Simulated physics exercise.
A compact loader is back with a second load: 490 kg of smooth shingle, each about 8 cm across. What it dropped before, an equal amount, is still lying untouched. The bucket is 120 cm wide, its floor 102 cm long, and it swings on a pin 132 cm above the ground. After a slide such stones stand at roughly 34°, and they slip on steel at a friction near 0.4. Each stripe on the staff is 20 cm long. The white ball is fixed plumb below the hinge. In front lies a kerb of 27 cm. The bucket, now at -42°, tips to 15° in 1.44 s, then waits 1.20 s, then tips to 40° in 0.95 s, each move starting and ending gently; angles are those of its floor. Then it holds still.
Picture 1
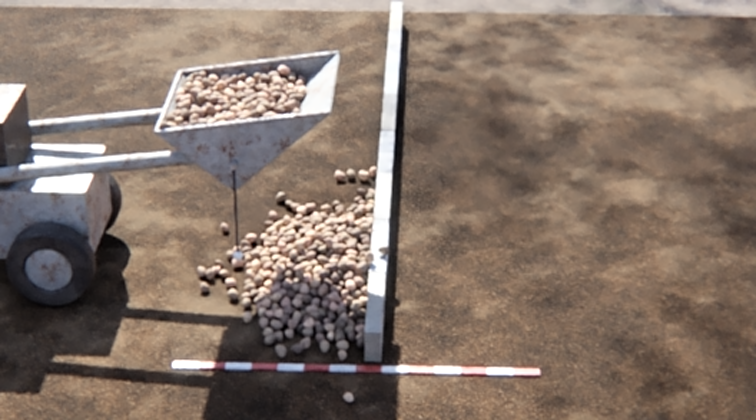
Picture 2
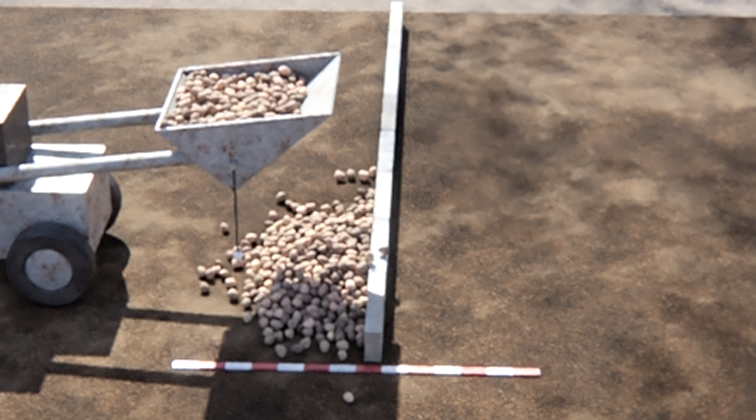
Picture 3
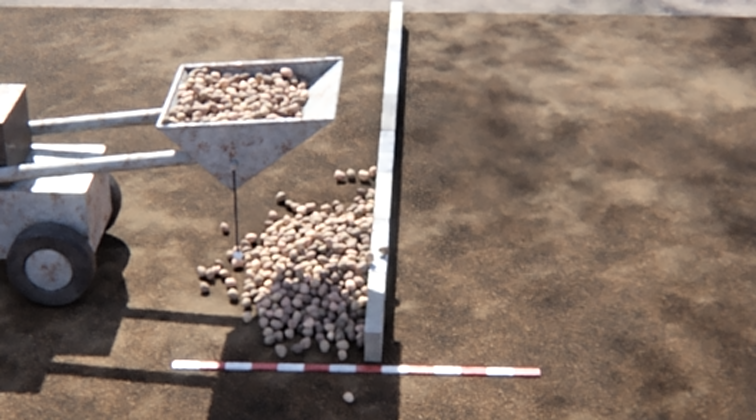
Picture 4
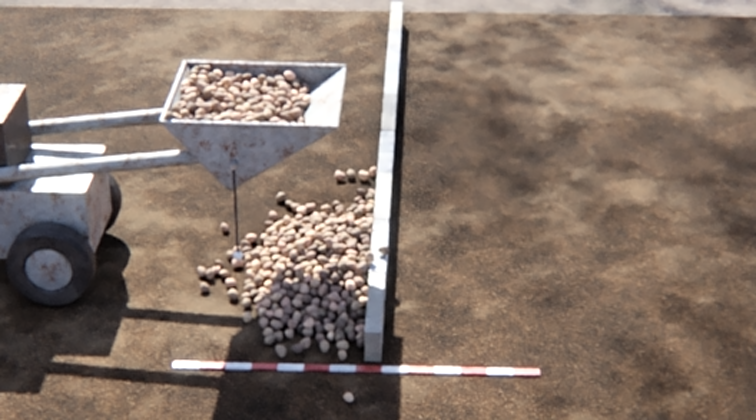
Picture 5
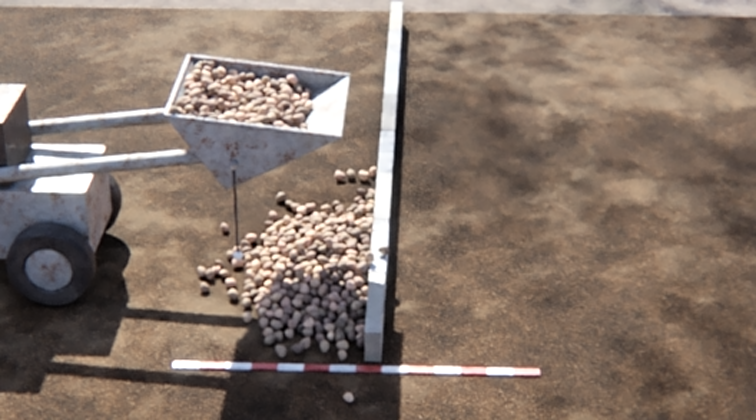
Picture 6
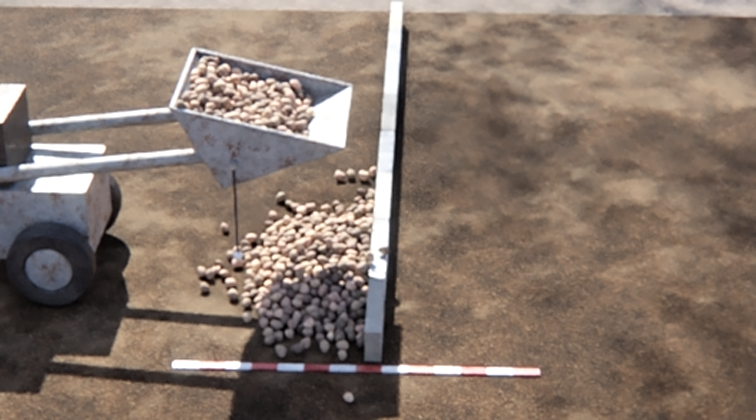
A metal bucket full of round stones slowly tilts downward on its right side.
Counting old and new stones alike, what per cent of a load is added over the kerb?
Close to 54 parts in a hundred.
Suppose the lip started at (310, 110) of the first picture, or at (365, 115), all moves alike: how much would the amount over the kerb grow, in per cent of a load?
Near 25 per cent from the first place, 90 from the second.
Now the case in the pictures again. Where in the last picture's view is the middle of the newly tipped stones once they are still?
Around (393, 261).
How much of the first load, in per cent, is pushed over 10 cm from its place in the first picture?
About 0 per cent.
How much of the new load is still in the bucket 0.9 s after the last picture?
About 95 per cent.
Then, 0.5 s after the last picture the floor is at 6°; in per cent of one load, 100 in the bucket, 101 on this side of the kerb; the foremost stones are at (369, 265).
Then, 0.9 s after the last picture the floor is at 15°; in per cent of one load, 96 in the bucket, 105 on this side of the kerb; the foremost stones are at (370, 250).
Then, 3.4 s after the last picture the floor is at 40°; in per cent of one load, 0 in the bucket, 147 on this side of the kerb, 54 over the kerb; the foremost stones are at (577, 276).
Then, 6.2 s after the last picture the floor is at 40°; in per cent of one load, 0 in the bucket, 146 on this side of the kerb, 54 over the kerb; the foremost stones are at (577, 276). Net gain over the kerb, 54.
